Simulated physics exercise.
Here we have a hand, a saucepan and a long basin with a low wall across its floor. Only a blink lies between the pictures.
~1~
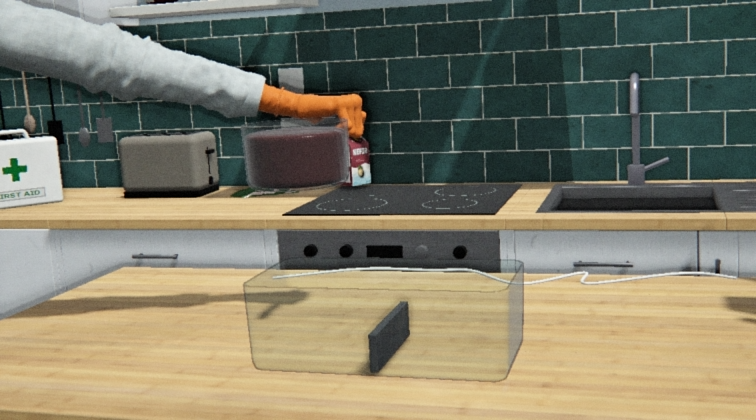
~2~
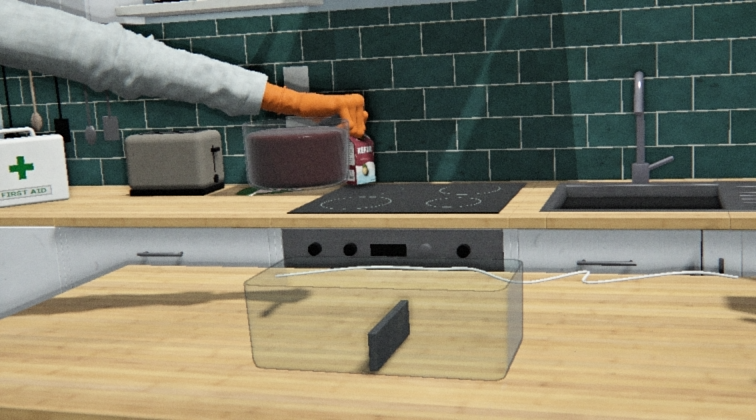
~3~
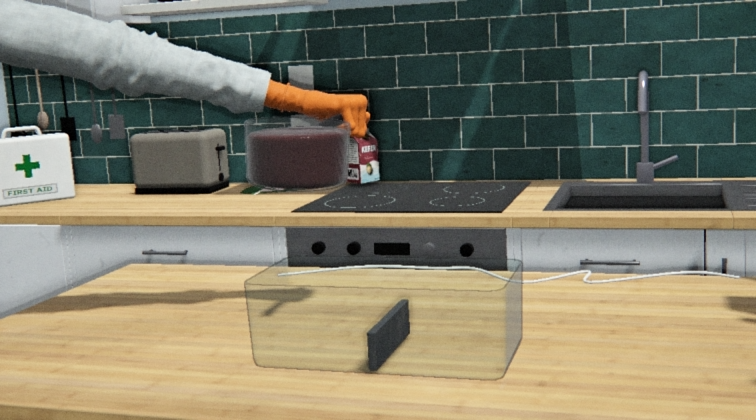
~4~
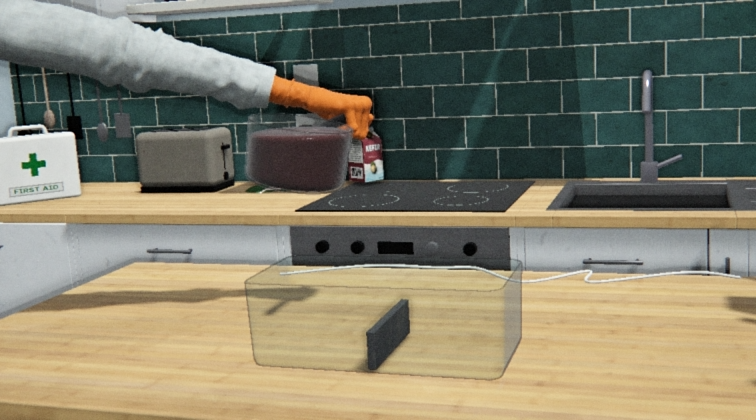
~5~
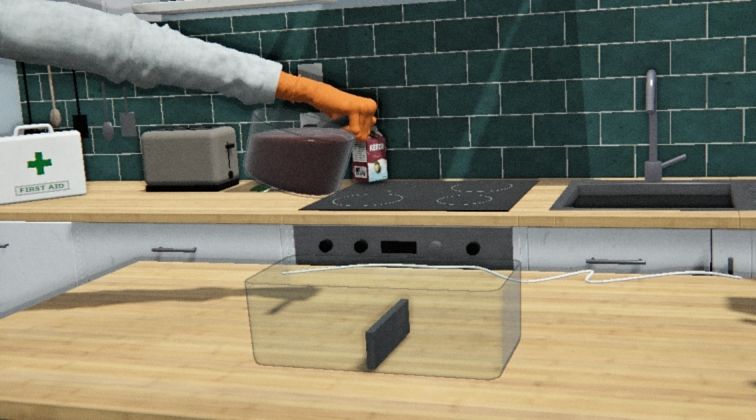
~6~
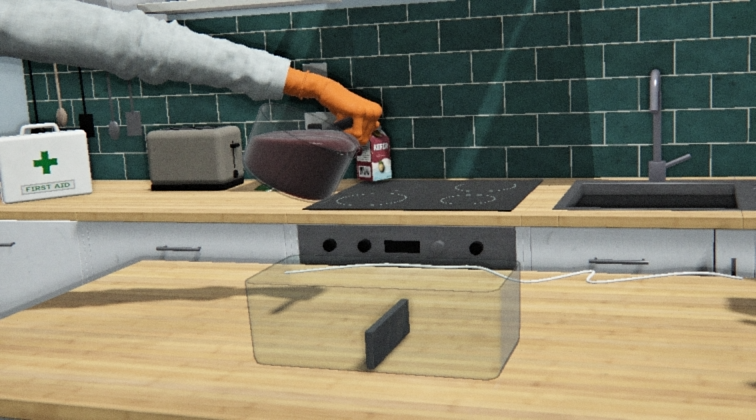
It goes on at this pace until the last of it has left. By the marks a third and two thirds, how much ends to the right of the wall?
In the end above two thirds is right of the wall.
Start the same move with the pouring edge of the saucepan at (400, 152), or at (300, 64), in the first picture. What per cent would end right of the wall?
The first gives 95 %, the second 45 %.
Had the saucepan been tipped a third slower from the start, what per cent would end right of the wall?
Roughly 80 in a hundred.
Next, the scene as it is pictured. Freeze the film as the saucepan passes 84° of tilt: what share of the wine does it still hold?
Some 40 per cent.
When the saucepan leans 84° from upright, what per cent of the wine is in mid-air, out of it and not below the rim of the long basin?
Roughly 40 in a hundred.
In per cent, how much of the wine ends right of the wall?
Some 75 per cent.
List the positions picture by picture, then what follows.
The first frame shows tilt 0°; pouring edge (344, 123); surface from (251, 134) to (344, 131); the long basin's rim runs from (265, 272) to (516, 277); the wall's top is at (389, 318).
The second frame shows tilt 1°; pouring edge (345, 124); surface from (252, 133) to (345, 131).
The third frame shows tilt 5°; pouring edge (347, 127); surface from (254, 132) to (347, 132).
The fourth frame shows tilt 11°; pouring edge (349, 134); surface from (256, 132) to (348, 133).
The fifth frame shows tilt 19°; pouring edge (351, 142); surface from (257, 135) to (352, 138); 1 per cent is over the edge.
The sixth frame shows tilt 29°; pouring edge (352, 153); surface from (256, 137) to (354, 146); 4 per cent is over the edge.
A moment on, the saucepan is tipped on its side and 41 per cent is still to pour, 1 is left of the wall and 18 right of it.
Next, the saucepan is tipped on its side and 11 per cent is still to pour, 9 is left of the wall and 69 right of it.
Then the saucepan is tipped on its side and 2 per cent is still to pour, 17 is left of the wall and 76 right of it.
Later the saucepan is tipped on its side and 0 per cent is still to pour, 21 is left of the wall and 77 right of it.
In the end 22 per cent lies left of the wall, 77 right of it and 1 outside.
